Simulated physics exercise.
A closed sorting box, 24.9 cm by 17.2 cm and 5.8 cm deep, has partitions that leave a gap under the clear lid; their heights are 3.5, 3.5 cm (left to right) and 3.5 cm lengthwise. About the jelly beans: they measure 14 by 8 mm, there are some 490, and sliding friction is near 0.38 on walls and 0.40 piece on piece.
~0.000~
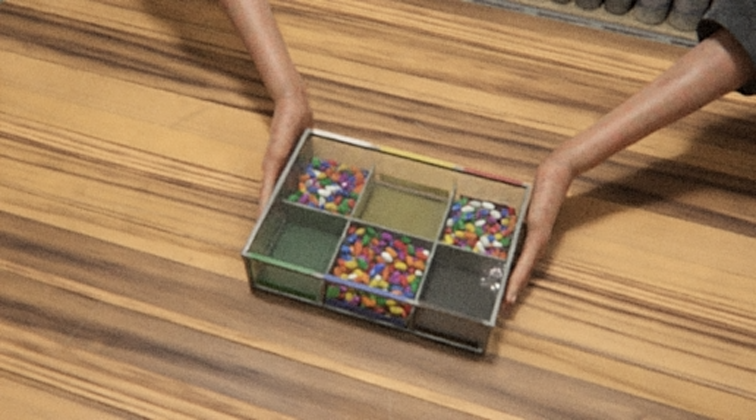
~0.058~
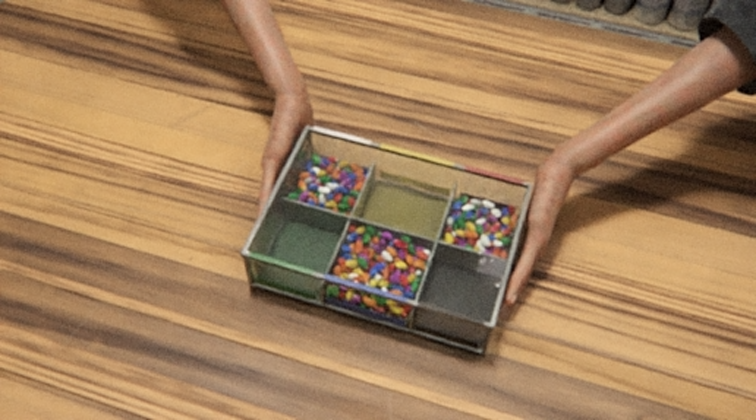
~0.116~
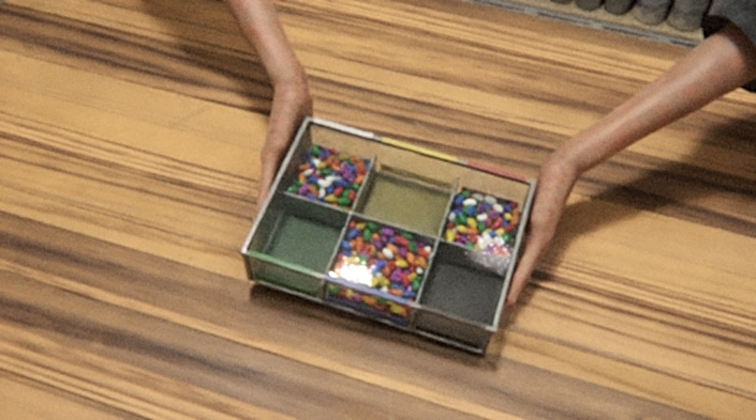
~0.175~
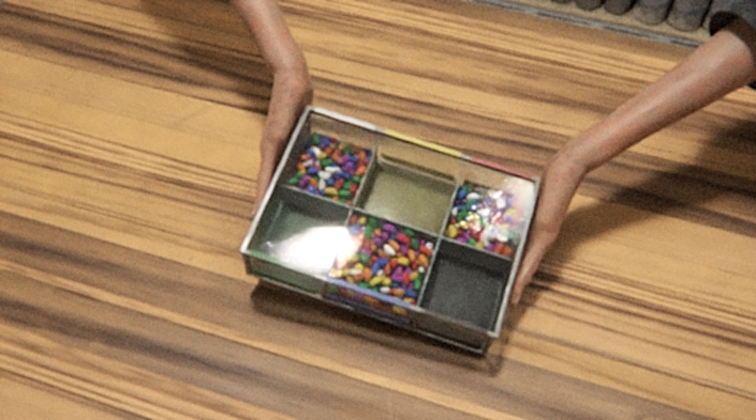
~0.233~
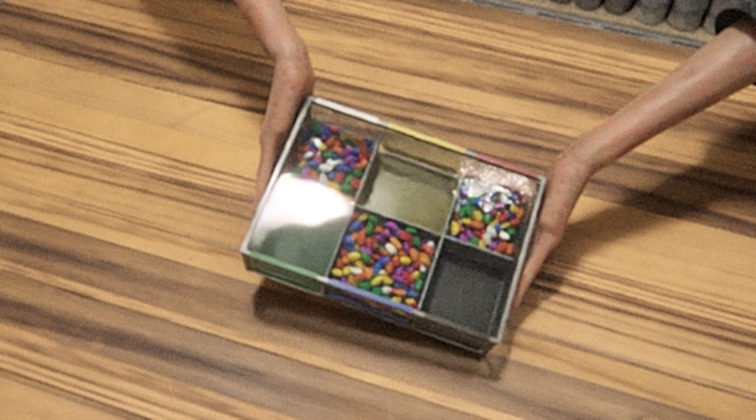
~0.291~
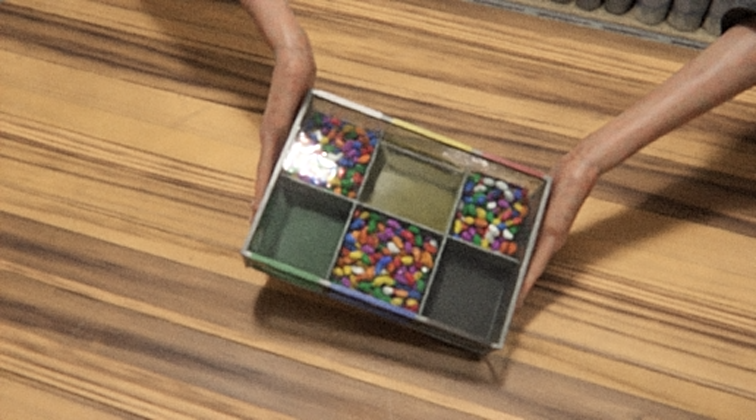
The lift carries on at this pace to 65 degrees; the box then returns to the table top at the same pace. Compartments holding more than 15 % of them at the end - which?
Red compartment yes, blue compartment yes, green compartment no, yellow compartment no, white compartment yes, black compartment no.
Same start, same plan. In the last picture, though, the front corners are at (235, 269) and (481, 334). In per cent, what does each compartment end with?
Red 20, blue 45, green 10, yellow 0, white 25, black 5.
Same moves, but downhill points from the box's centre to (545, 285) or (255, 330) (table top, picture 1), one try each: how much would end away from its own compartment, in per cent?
25 and 15 %.
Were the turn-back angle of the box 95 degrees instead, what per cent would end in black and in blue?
You'd find black with 25 % and blue with 50 %.
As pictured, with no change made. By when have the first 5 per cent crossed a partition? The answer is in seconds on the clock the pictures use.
Reading: T about 0.90 s.
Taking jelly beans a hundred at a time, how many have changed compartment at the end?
Share changed: Approx. 15 %.
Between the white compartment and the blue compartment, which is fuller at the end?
The blue compartment.
After 0.90 s, tilt 63 degrees; red 20 %, blue 45 %, white 30 %.
After 1.31 s, tilt 25 degrees; red 20 %, blue 45 %, white 25 %, black 10 %.
After 1.79 s, tilt 0 degrees; red 20 %, blue 45 %, white 25 %, black 10 %.
By 2.3 s all is still; red 20 %, blue 45 %, green 0 %, yellow 0 %, white 25 %, black 10 %.
